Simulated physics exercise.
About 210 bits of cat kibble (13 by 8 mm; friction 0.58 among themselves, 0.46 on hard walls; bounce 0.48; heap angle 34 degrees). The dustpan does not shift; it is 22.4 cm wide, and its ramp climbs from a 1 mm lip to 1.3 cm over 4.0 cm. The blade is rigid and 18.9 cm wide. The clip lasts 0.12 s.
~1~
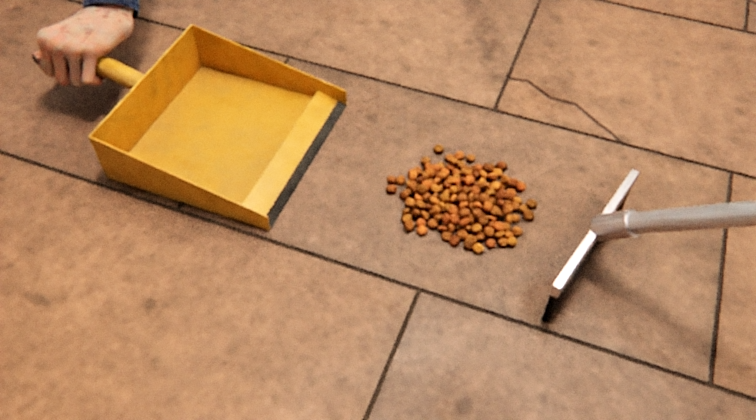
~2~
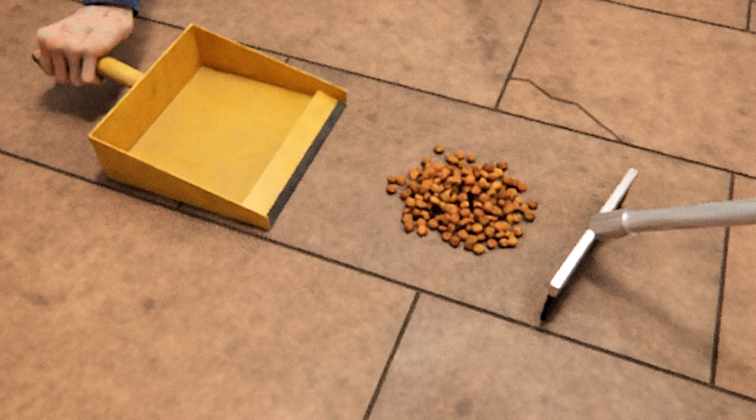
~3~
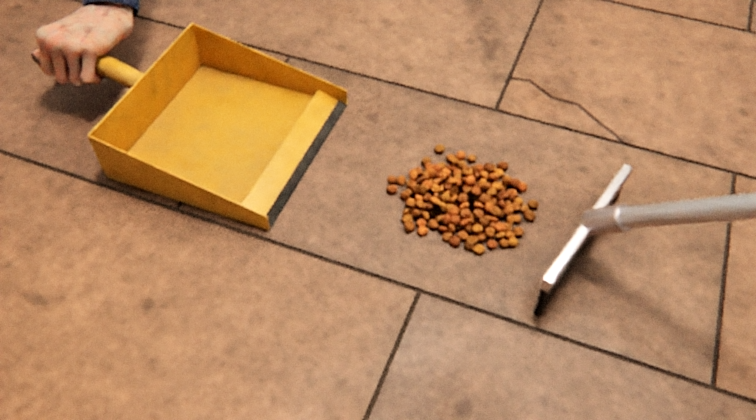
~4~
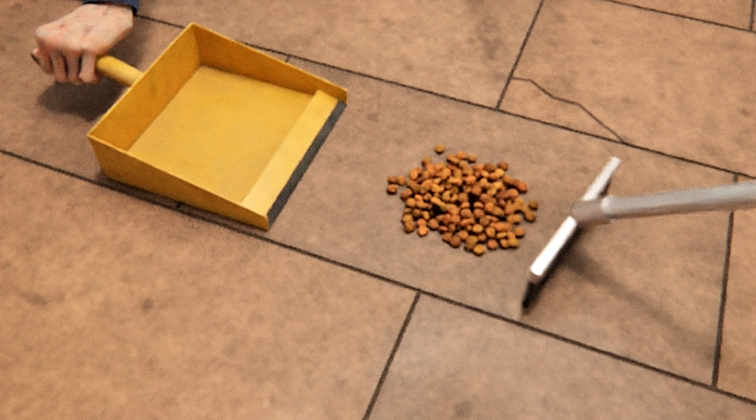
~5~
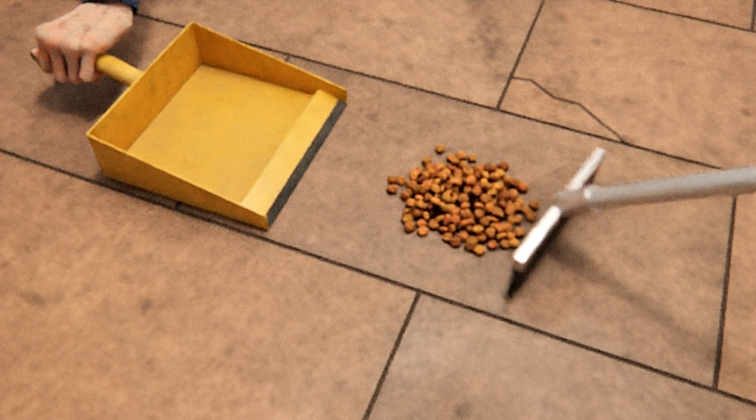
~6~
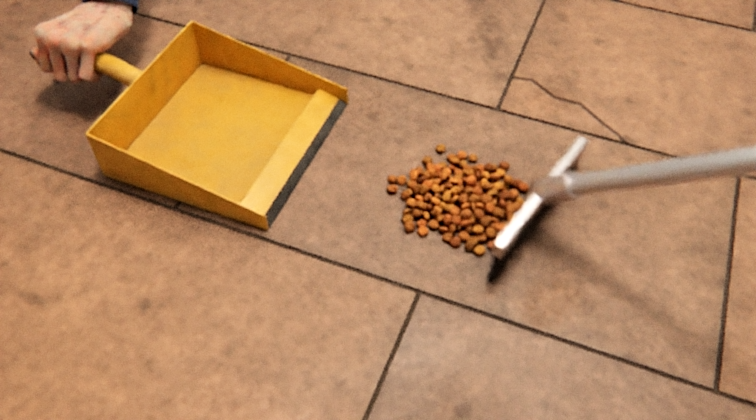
A flat-edged blade on a pale pole starts on the right of a brown tiled floor, apart from a heap of cat kibble, barely moving at first. It then slides left more quickly, closing the gap and meeting the heap's right edge, while a hand holds a yellow dustpan still on the left.
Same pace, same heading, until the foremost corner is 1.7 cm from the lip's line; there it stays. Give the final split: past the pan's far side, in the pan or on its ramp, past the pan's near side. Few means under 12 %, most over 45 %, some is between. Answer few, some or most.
Past the pan's far side: Some; in the pan or on its ramp: Some; past the pan's near side: Few.
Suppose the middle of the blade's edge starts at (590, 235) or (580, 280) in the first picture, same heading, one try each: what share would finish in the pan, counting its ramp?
Some 25 and 35 per cent.
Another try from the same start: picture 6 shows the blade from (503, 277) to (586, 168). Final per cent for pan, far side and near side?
Pan 25, far 5, near 0.
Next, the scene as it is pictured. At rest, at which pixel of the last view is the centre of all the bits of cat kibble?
At about (333, 114).
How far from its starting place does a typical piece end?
Roughly 22 cm.
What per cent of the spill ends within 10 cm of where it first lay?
Roughly 5 per cent.
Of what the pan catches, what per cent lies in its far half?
Roughly 90 per cent.
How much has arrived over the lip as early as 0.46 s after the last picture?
Some 35 per cent.
Then, 0.14 s after the last picture, middle of the blade 15 cm from the lip; 0 % over the lip, far side 5 %, near side 0 %.
Then, 0.23 s after the last picture, middle of the blade 7 cm from the lip; 0 % over the lip, far side 20 %, near side 0 %.
Then, 0.46 s after the last picture, middle of the blade 4 cm from the lip; 35 % over the lip, far side 30 %, near side 0 %.
In the end, far side 30 %, pan 35 %, near side 0 %, in front of the lip or behind the blade 35 %.
